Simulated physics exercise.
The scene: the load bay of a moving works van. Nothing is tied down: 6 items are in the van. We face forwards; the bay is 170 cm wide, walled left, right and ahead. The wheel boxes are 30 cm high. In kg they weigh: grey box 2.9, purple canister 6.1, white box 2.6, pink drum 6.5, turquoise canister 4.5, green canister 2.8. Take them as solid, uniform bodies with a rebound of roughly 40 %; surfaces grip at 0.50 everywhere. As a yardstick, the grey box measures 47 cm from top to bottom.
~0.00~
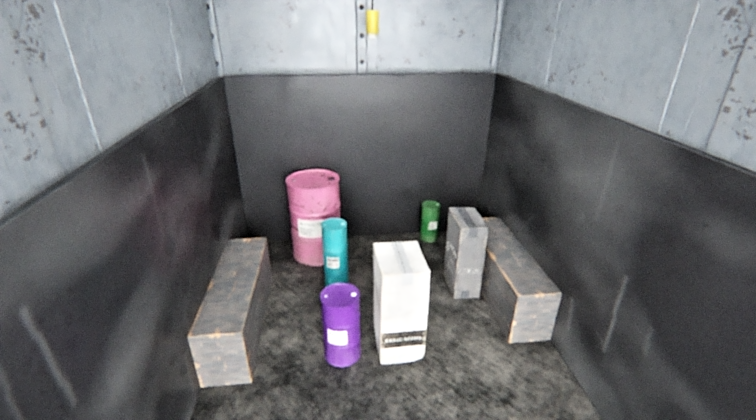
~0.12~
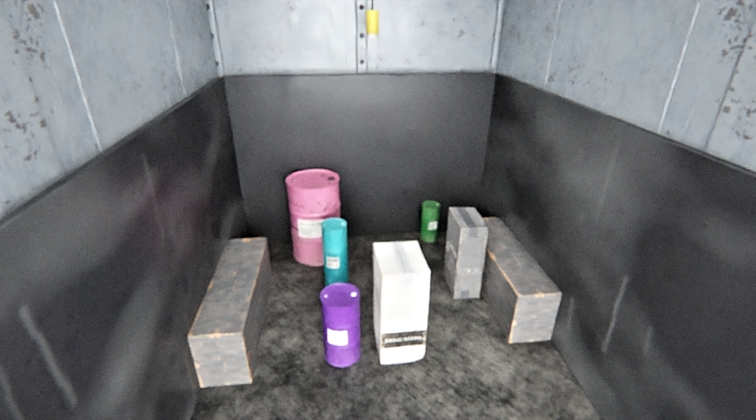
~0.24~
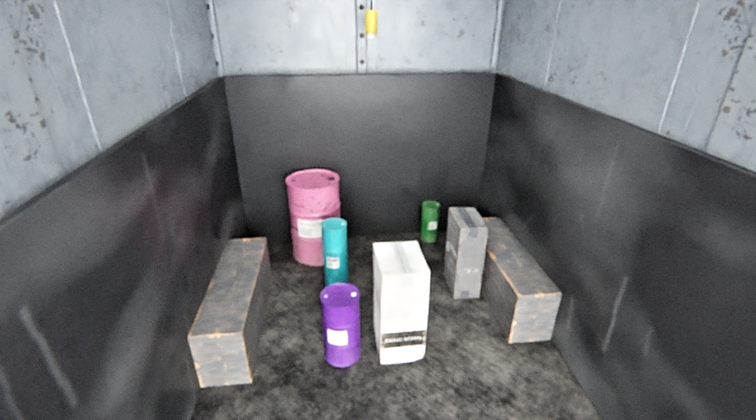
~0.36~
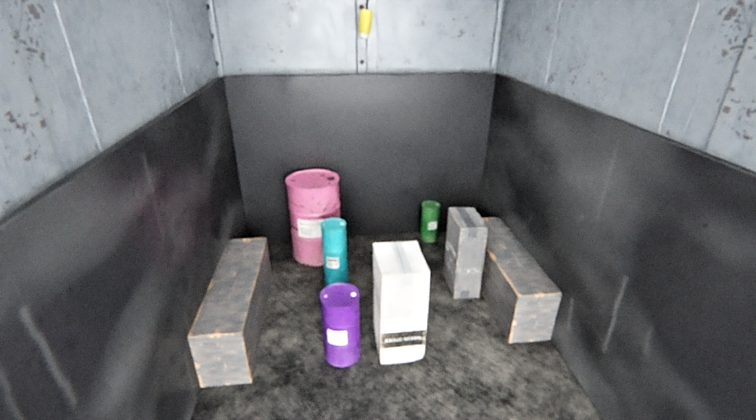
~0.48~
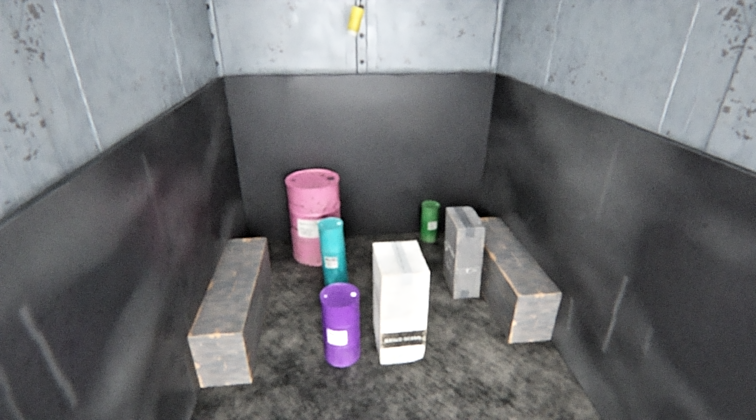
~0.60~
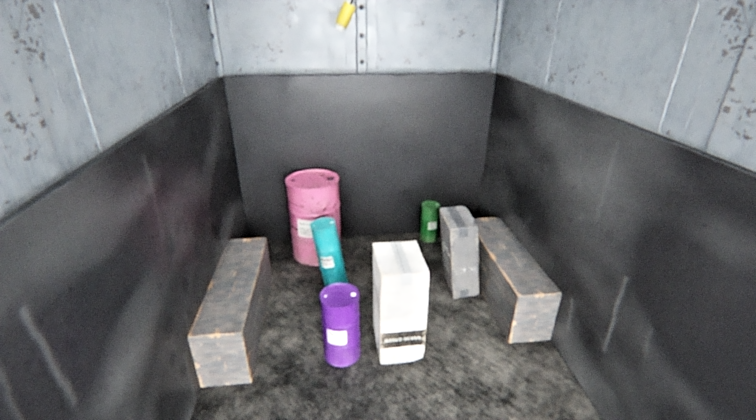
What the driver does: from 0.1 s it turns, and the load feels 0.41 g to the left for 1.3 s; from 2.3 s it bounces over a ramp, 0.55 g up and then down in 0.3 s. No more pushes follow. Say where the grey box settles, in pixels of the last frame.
Resting place of the grey box: (385, 281).
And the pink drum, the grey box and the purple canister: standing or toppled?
The pink drum keeps standing; the grey box topples; the purple canister is still upright.
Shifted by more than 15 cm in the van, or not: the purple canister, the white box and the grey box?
The purple canister stays put; the white box stays put; the grey box ends elsewhere.
Around 0.90 s, force 0.41 g left; grey box at 52° to upright near (426, 259); turquoise canister at 51° to upright.
Around 1.20 s, force 0.33 g left; grey box on its side near (387, 275); turquoise canister at 71° to upright.
Finally (3.2 s), on their side or leaning hard in the van, grey box and turquoise canister; the other 4 still in place (within 15 cm). Final places as that camera would see them, grey box near (385, 281).
